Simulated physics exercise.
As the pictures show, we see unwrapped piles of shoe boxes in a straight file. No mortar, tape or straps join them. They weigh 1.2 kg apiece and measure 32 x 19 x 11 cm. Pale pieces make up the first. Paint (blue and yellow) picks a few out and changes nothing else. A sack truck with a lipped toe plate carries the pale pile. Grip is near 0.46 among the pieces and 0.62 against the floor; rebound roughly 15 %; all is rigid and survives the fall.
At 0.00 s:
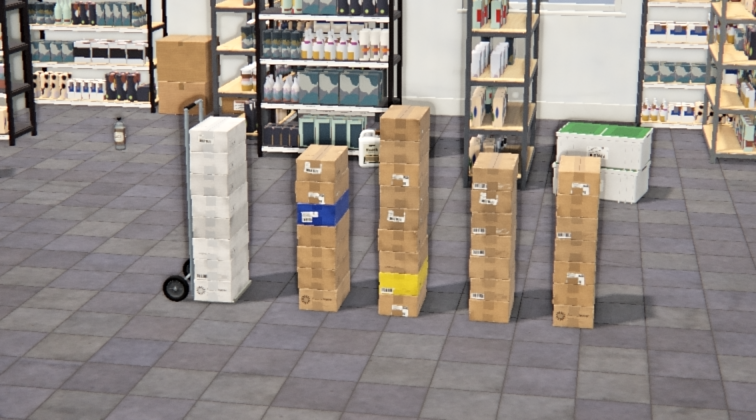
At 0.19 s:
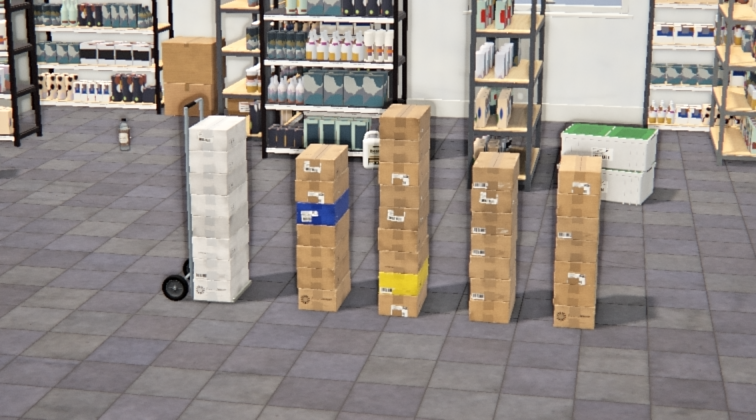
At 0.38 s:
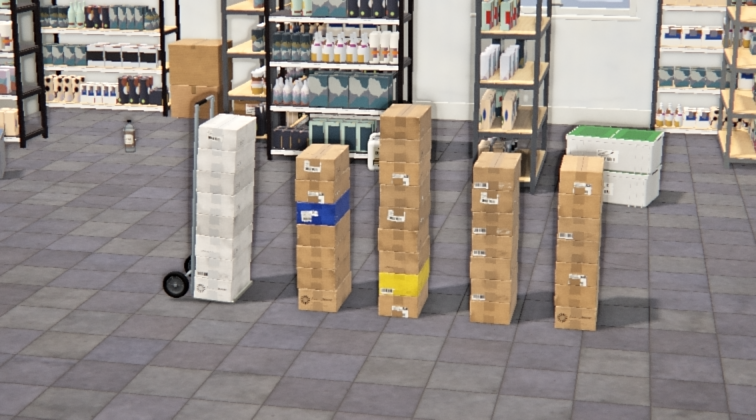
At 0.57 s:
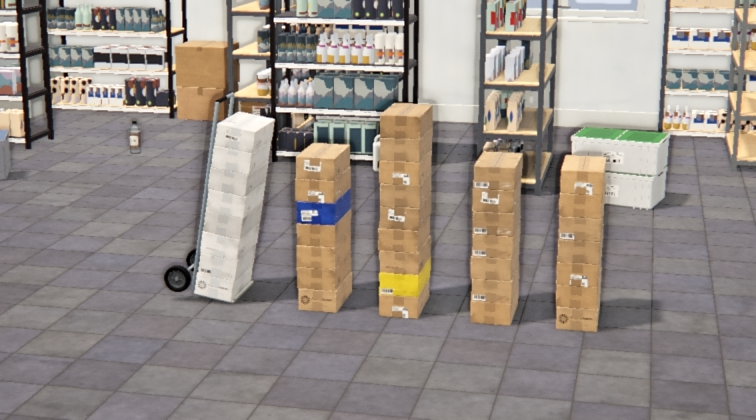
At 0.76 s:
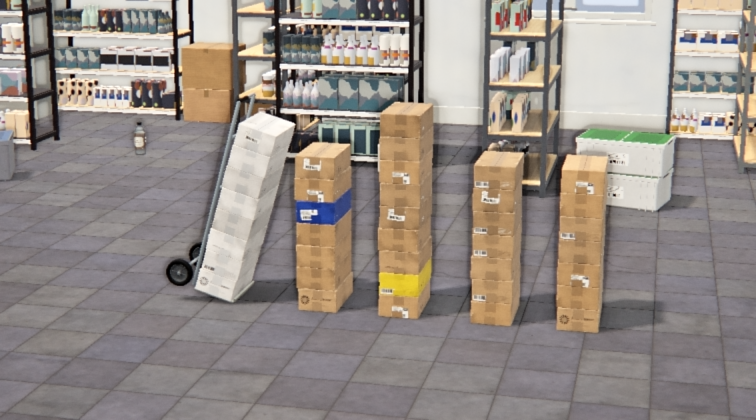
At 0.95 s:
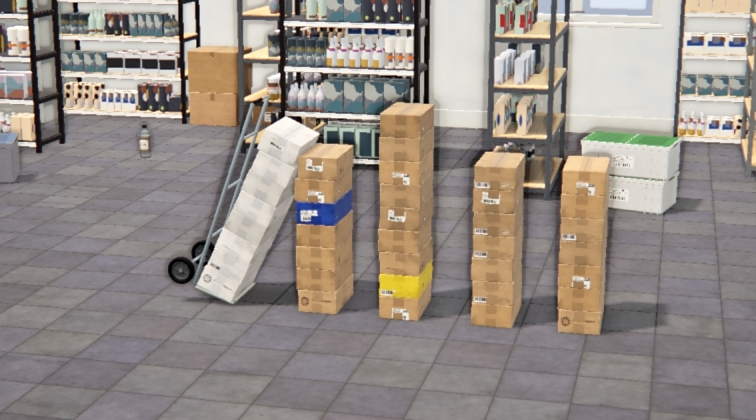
A sack truck loaded with a pile of white boxes tilts slowly to the right, its pile leaning with it until the top reaches the neighbouring brown pile, which has one blue box. Beyond stand three more brown piles in a row, the nearest including a yellow box. The camera, looking slightly down across a grey-tiled shop floor with stocked shelves behind, moves round a little.
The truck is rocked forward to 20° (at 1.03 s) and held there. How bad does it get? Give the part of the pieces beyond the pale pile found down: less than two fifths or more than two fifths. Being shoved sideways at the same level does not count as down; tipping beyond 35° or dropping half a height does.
Ending down: Over two fifths.
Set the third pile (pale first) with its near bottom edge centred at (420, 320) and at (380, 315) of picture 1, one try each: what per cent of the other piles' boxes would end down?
First 90, then 90 per cent.
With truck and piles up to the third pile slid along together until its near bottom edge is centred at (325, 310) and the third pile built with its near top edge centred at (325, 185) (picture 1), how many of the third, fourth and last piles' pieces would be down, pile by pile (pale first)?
Then third 5, fourth 0, last 0.
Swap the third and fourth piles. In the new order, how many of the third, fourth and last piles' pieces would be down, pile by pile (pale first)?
Then third 7, fourth 8, last 7.
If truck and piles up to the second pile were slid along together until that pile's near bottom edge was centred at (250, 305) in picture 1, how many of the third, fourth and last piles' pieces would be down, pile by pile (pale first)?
Then third 8, fourth 7, last 7.
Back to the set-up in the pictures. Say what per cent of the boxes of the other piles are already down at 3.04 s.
At that moment 95 per cent.
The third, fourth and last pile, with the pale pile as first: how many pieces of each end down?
Third 9, fourth 7, last 7.
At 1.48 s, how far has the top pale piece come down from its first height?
About 10 cm.
After 1.48 s, 8 of the pale pile down; none of the 30 other boxes down, 10 disturbed; blue box 16° from how it stood.
After 2.06 s, 8 of the pale pile down; 6 of the 30 other boxes down; blue box 31° from how it stood, 8 cm lower; yellow box 26° from how it stood.
After 2.56 s, 8 of the pale pile down; 15 of the 30 other boxes down; yellow box 48° from how it stood, 40 mm lower; blue box 34° from how it stood, 17 cm lower.
After 3.04 s, 7 of the pale pile down; 29 of the 30 other boxes down; yellow box 48° from how it stood, 44 mm lower; blue box 36° from how it stood, 18 cm lower.
In the end (4.2 s), 7 of the pale pile down; 29 of the 30 other boxes down; yellow box 48° from how it stood, 45 mm lower; blue box 36° from how it stood, 18 cm lower. That is 97 per cent. From the last view, middles, yellow box near (449, 289), blue box near (440, 249).
